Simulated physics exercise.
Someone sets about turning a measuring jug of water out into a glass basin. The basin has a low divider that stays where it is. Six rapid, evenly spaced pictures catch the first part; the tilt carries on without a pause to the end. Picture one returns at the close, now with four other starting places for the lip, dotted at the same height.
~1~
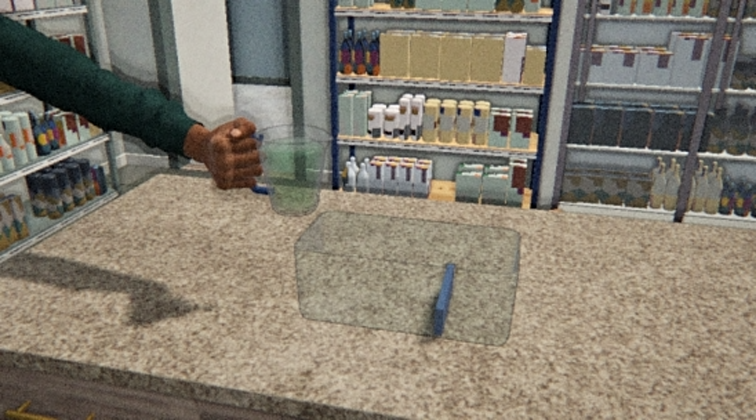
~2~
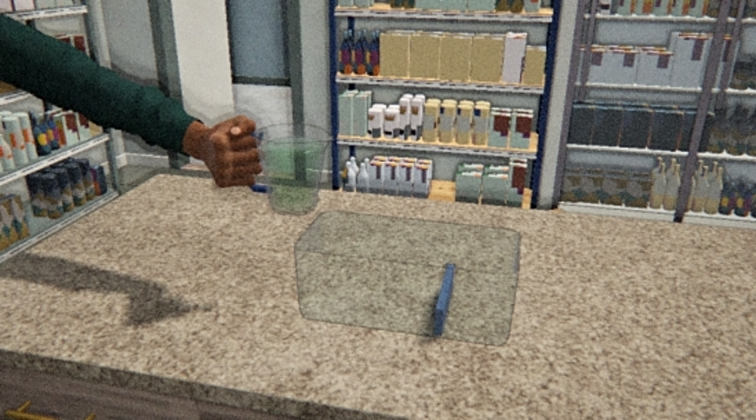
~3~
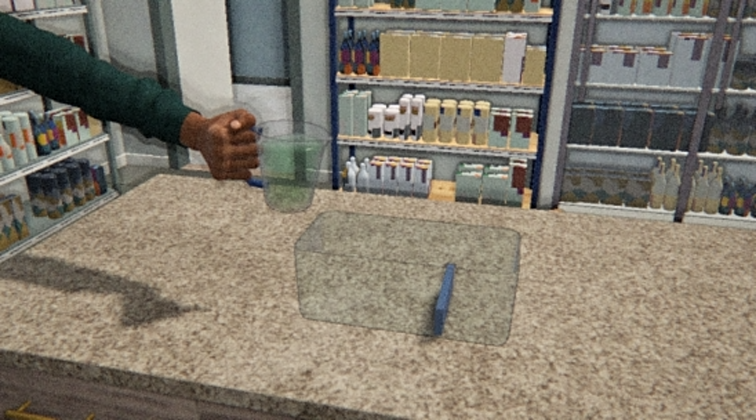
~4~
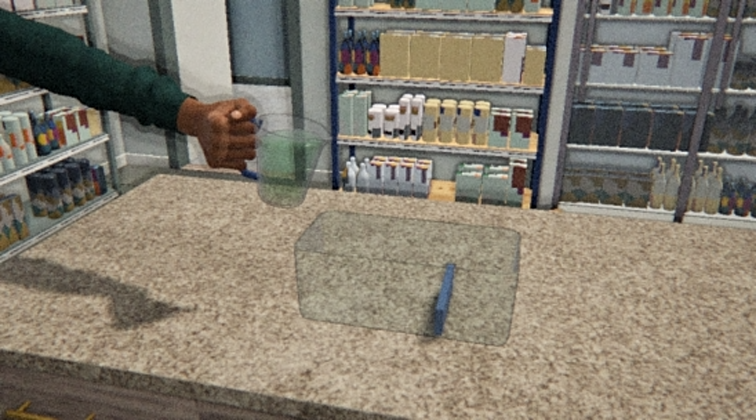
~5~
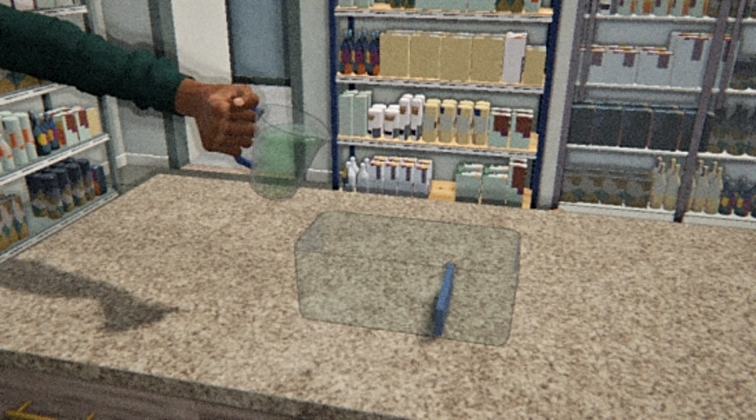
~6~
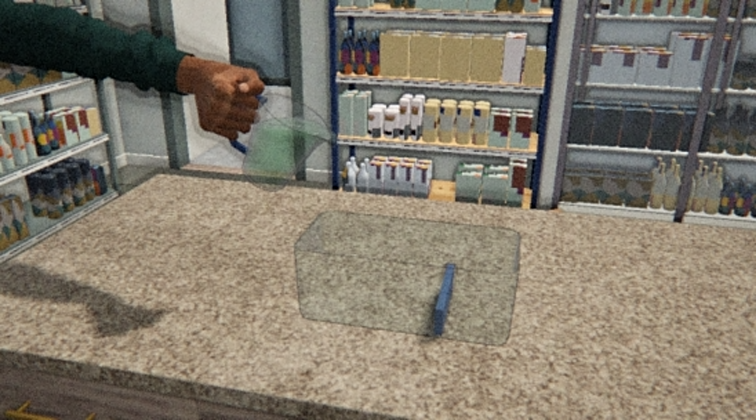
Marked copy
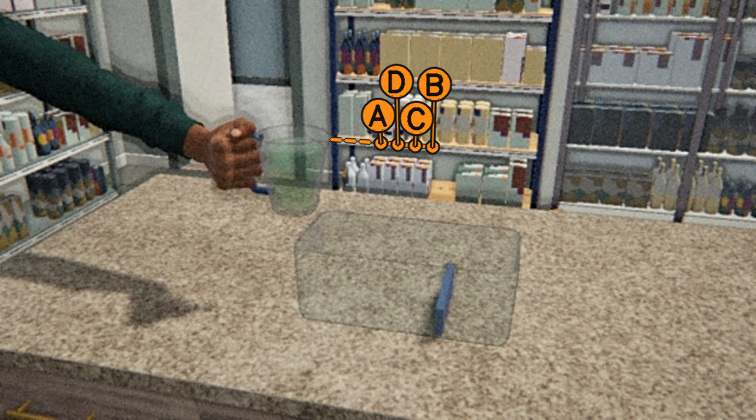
In the video, a hand in a dark green sleeve holds a clear jug of greenish liquid above a speckled counter with a transparent basin, then gradually tilts the jug to the right until liquid reaches just over its lip.
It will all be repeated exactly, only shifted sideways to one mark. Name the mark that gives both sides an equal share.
Best: A.
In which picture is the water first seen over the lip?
Picture 6.
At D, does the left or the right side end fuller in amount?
More ends on the right.
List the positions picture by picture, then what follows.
Upright, lip at (331, 139); basin from (300, 314) to (509, 344); top of the wall at (446, 285); nothing has left yet, in the first picture.
Upright, lip at (331, 139); nothing has left yet, in the second picture.
Tipped about 5°, lip at (331, 139); nothing has left yet, in the third picture.
Tipped about 11°, lip at (331, 139); nothing has left yet, in the fourth picture.
Tipped about 20°, lip at (330, 139); nothing has left yet, in the fifth picture.
Tipped about 29°, lip at (330, 138); water is over the lip, down to (333, 144), in the sixth picture.
On the marked copy, A at (380, 143); B at (432, 147); C at (415, 145); D at (397, 144).
With A, about 47 % ends left of the wall and 51 % right of it.
With B, about 30 % ends left of the wall and 68 % right of it; 3 % is lost outside.
With C, about 12 % ends left of the wall and 85 % right of it; 3 % is lost outside.
With D, about 14 % ends left of the wall and 85 % right of it.
